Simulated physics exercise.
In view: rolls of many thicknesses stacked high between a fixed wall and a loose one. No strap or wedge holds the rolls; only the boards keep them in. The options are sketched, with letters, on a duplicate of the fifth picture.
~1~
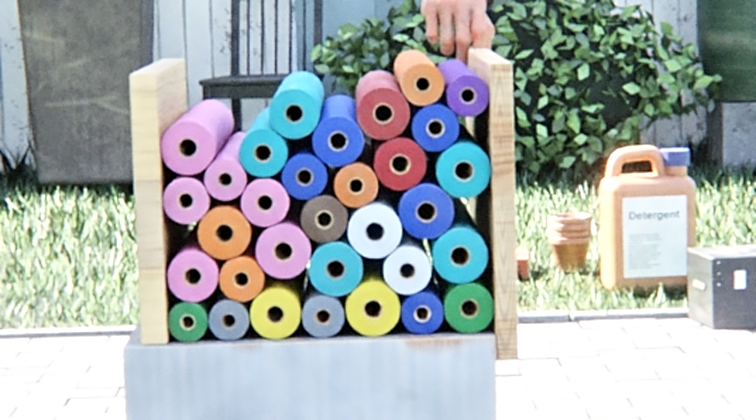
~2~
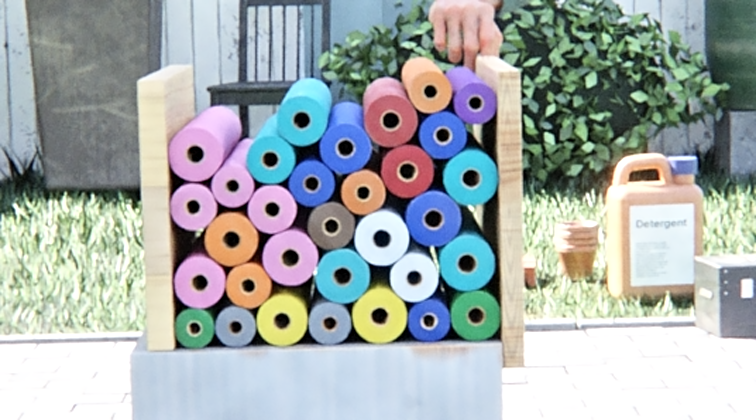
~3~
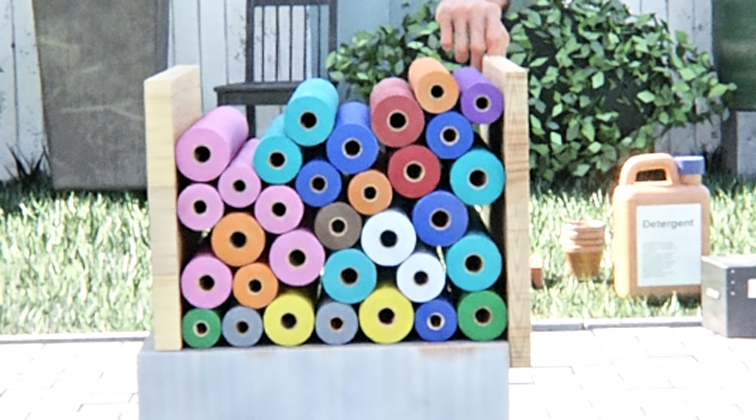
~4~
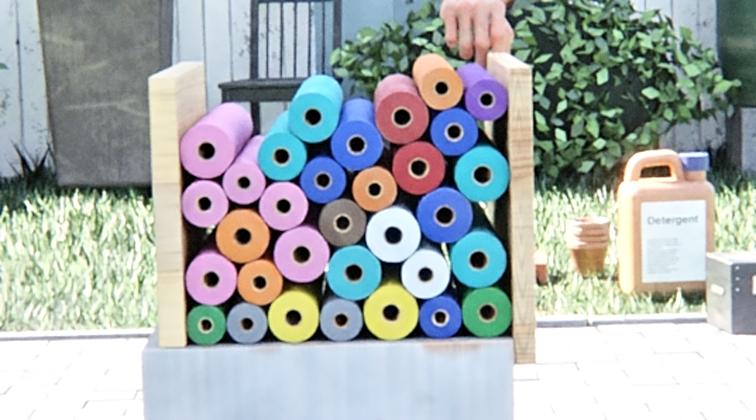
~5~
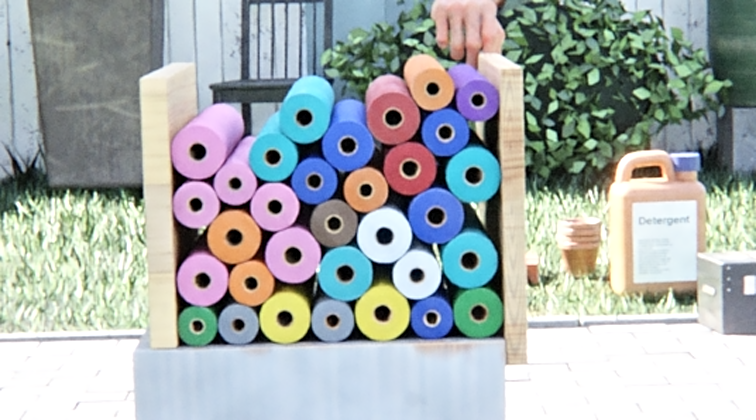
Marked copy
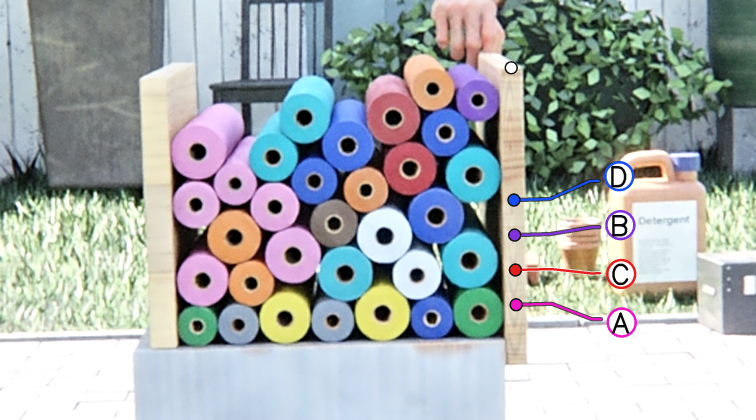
On a paved patio beside grass and a leafy bush, colorful rolls sit stacked between two upright wooden boards on a gray block, with a hand at the top right. The view shifts slightly, the stack drifting a little right and then back left, while the rolls keep their arrangement.
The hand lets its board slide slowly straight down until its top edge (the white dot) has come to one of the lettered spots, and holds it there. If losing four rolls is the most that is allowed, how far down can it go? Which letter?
At most to C.
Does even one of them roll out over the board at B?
At B: Yes.
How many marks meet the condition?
The number is three.
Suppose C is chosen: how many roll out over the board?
The count is four.
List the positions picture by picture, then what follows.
A turquoise roll (294, 113); side board (489, 189); a green roll (188, 322), in the first picture.
A green roll (194, 328); a blue roll (429, 320), in the second picture.
An orange roll (255, 285); a turquoise roll (478, 178), in the third picture.
A pink roll (284, 206); a pink roll (244, 183), in the fourth picture.
A turquoise roll (304, 117); side board (499, 194); a green roll (197, 326), in the fifth picture.
On the marked copy, A at (516, 305); B at (514, 235); C at (515, 270); D at (514, 200); the white dot at (511, 67).
With C. Early on, top of the board (501, 156).
Further on, top of the board (503, 255).
At the end, top of the board (504, 269), four out over the board.
As for the rest, A more than four out over the board; B two out over the board; D one out over the board.
